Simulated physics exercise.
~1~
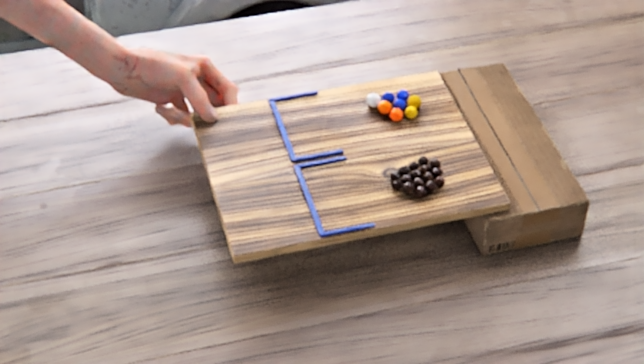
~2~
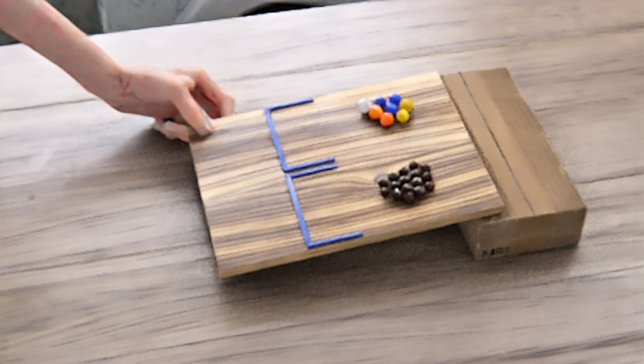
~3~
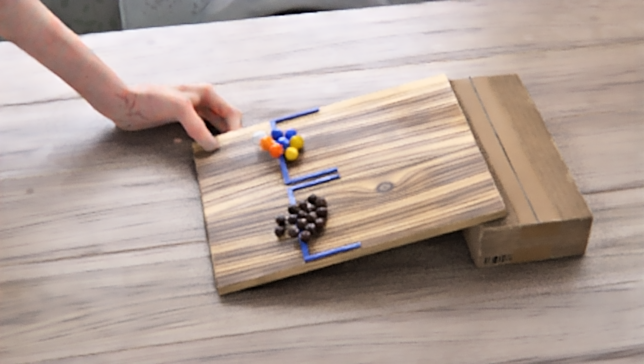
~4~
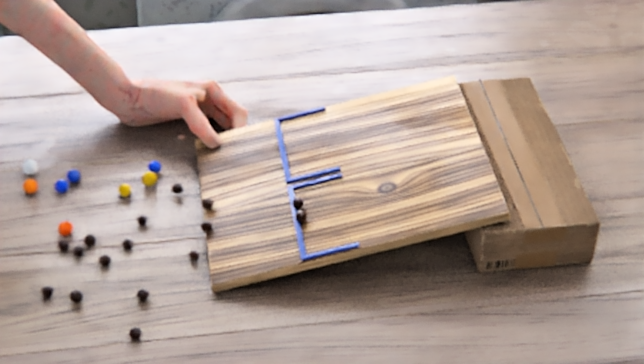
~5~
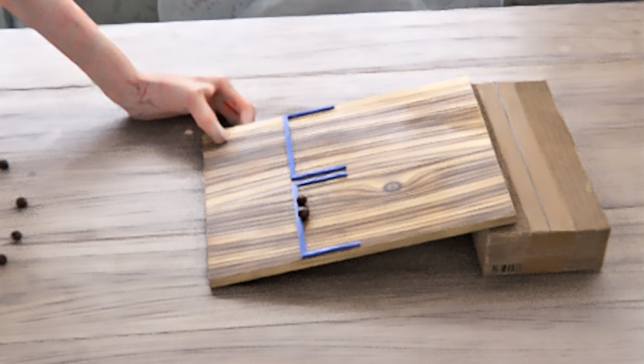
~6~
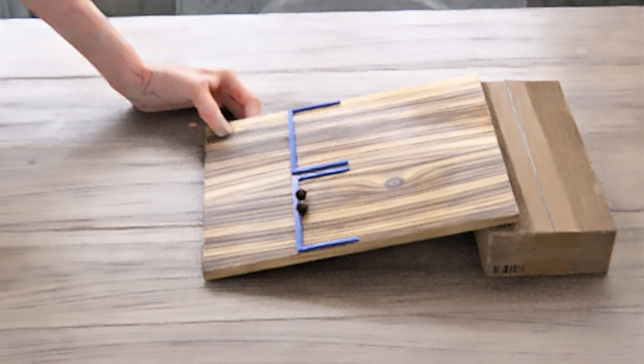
To begin with, a hand holds the left end of a striped wooden board whose right end rests on a wooden block, with colourful balls in the far group and dark brown balls in the near one. The hand lowers its end, and the board tilts down to the left. Both groups roll down towards the thin blue bars. The colourful balls all get past their bar and scatter across the table, along with most of the brown ones. Finally, the hand stays on the sloping board, where just two brown balls remain against the near bar.
